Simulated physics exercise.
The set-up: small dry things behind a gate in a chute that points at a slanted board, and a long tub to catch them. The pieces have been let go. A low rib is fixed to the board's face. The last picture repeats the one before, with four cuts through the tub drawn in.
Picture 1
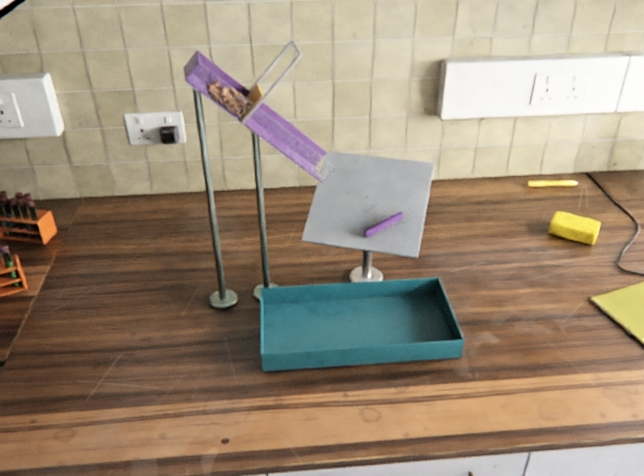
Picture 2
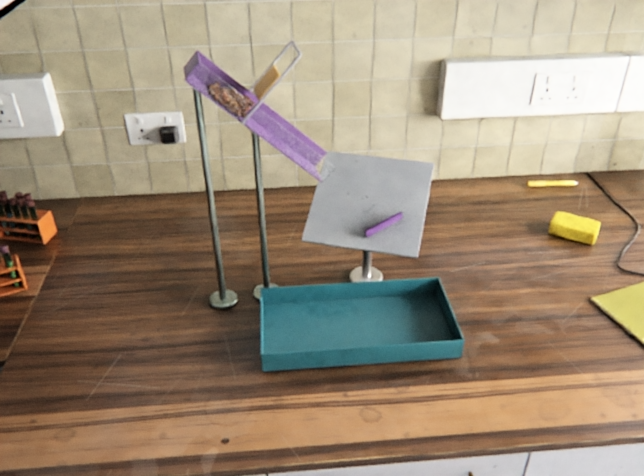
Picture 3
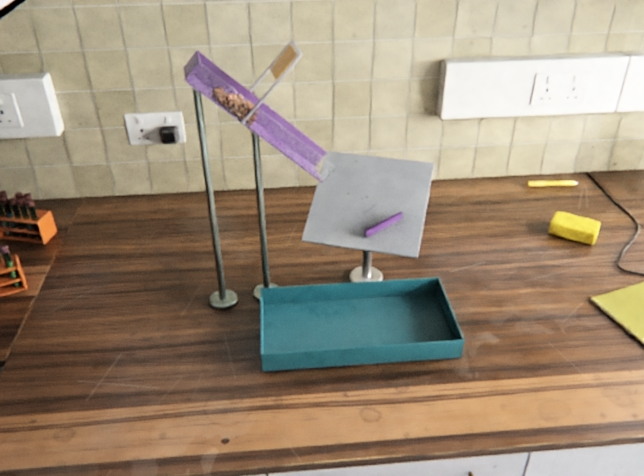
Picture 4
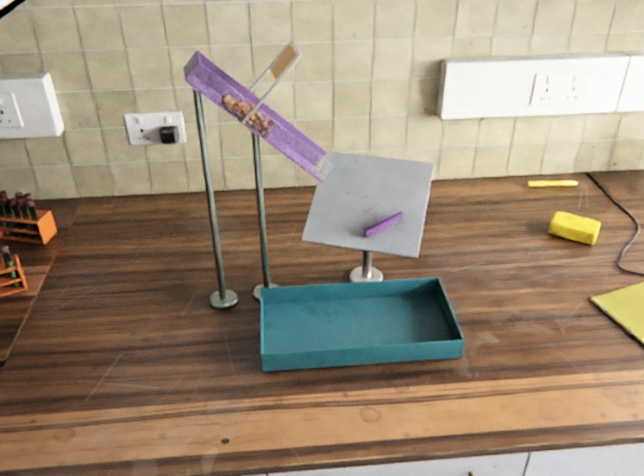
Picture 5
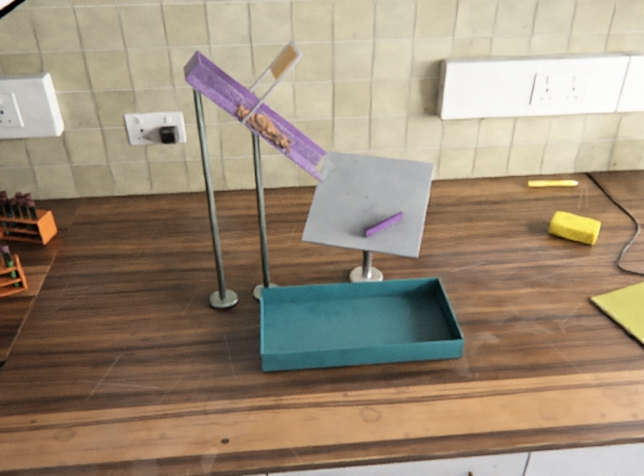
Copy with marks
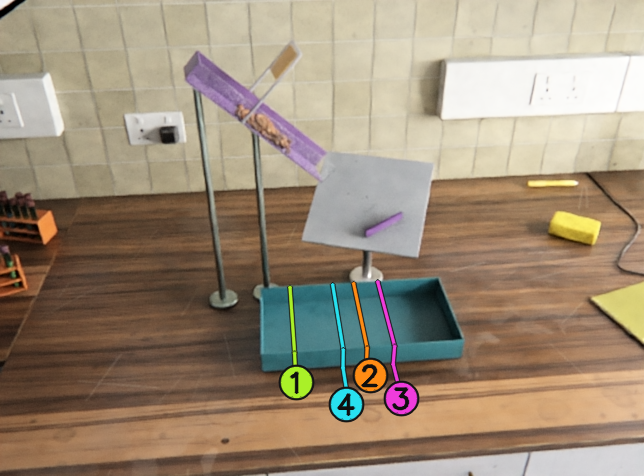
Small brown pieces sliding partway down a sloping purple chute as its gate lifts, above a tilted grey board and empty teal tub.
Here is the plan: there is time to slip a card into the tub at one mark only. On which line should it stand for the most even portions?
The answer is line 4.
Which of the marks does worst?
1.
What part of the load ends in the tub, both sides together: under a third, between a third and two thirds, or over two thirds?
About that: Over two thirds.
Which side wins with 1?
Right.
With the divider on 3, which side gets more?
The left side.
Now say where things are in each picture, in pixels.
The first frame shows load behind the gate (233, 100), cereal balls; lip of the chute (318, 174), sloping fairly steeply.
The second frame shows middle of the board (369, 201), tilted gently; middle of its low edge (358, 249); of its high edge (380, 157).
The third frame shows front corners of the tub (262, 354) and (464, 340), empty; front of the load (251, 112).
The fourth frame shows middle of the load (247, 116); its front (265, 127), roughly a quarter of the way to the lip; rib from (402, 212) to (366, 232).
The fifth frame shows middle of the load (261, 127); its front (286, 145), roughly half of the way to the lip.
On the marked copy, line 1 crosses the front rim at (294, 352); line 2 crosses the front rim at (366, 347); line 3 crosses the front rim at (394, 345); line 4 crosses the front rim at (343, 348).
If 1 is chosen, of what is caught, just a few on the left of the divider, almost all on the right.
If 2 is chosen, of what is caught, the larger part on the left of the divider, about a tenth on the right.
If 3 is chosen, of what is caught, the larger part on the left of the divider, about a tenth on the right.
If 4 is chosen, of what is caught, roughly a third on the left of the divider, roughly two thirds on the right.
